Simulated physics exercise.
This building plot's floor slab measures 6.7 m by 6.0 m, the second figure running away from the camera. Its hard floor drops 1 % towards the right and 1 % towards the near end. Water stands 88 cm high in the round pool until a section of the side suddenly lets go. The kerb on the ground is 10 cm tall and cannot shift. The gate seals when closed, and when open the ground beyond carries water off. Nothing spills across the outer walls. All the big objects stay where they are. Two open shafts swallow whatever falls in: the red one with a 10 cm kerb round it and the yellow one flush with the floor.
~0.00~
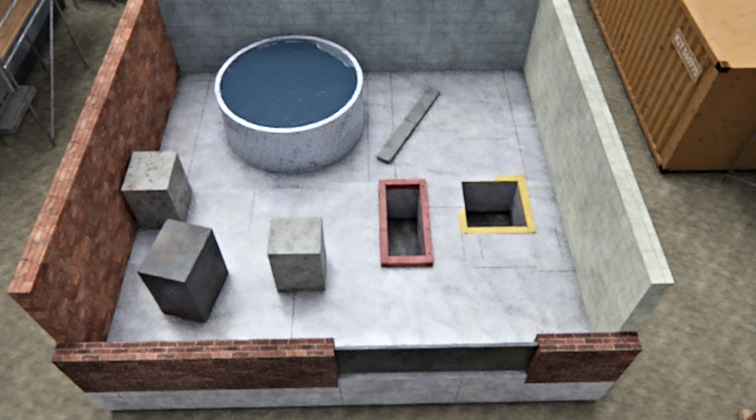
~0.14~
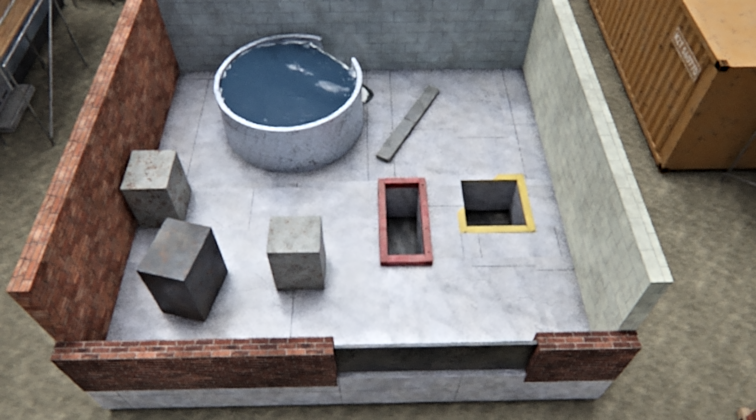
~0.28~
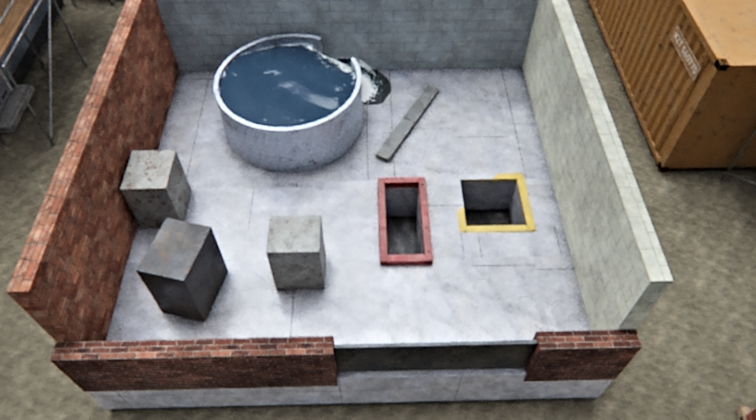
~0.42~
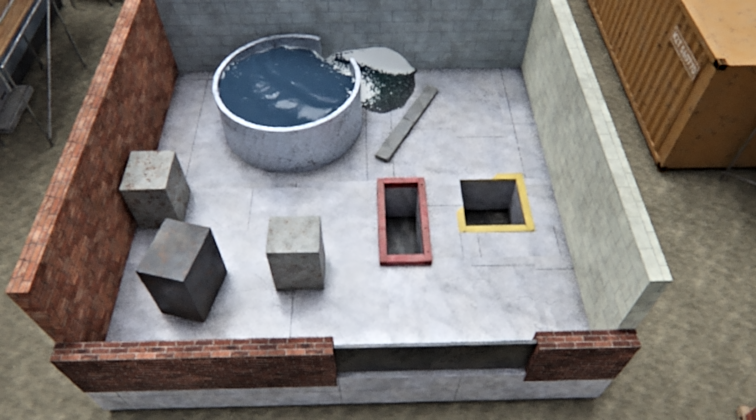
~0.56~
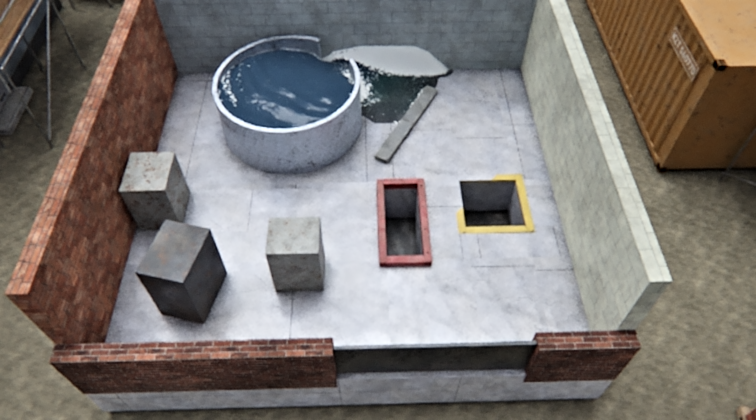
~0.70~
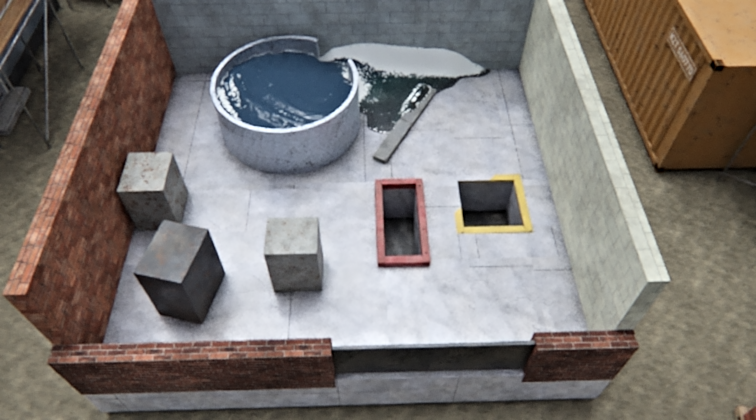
The video shows a round pool of water in a walled plot with blocks and two floor openings; its rim breaks at the right, and water pours out, spreading rightward along the back wall and around a grey plank.
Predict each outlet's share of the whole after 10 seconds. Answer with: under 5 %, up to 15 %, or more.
The gate takes not even 5 %; the red pit takes less than 5 %; the yellow pit takes more than 15 %.
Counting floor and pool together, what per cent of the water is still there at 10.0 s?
About 68 per cent.
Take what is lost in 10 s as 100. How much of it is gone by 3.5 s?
Some 25 per cent by then.
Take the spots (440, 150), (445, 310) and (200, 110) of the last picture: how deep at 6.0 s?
In that order: 6, 7 and 3 cm.
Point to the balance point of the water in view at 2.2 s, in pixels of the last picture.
Around (345, 116).
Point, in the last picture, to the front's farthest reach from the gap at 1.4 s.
Around (534, 157).
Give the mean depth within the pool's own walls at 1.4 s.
About 63 cm.
After 1.4 s water covers 20 % of the floor and is deepest (62 cm) near (345, 76); gone so far, the gate 0 %, the red pit 0 %, the yellow pit 0 %.
After 2.2 s water covers 35 % of the floor and is deepest (50 cm) near (514, 81); gone so far, the gate 0 %, the red pit 0 %, the yellow pit 0 %.
After 3.5 s water covers 45 % of the floor and is deepest (38 cm) near (345, 76); gone so far, the gate 0 %, the red pit 0 %, the yellow pit 8 %.
After 6.0 s water covers 85 % of the floor and is deepest (27 cm) near (514, 81); gone so far, the gate 0 %, the red pit 0 %, the yellow pit 21 %.
After 10.0 s water covers 95 % of the floor and is deepest (15 cm) near (516, 87); gone so far, the gate 0 %, the red pit 0 %, the yellow pit 32 %.
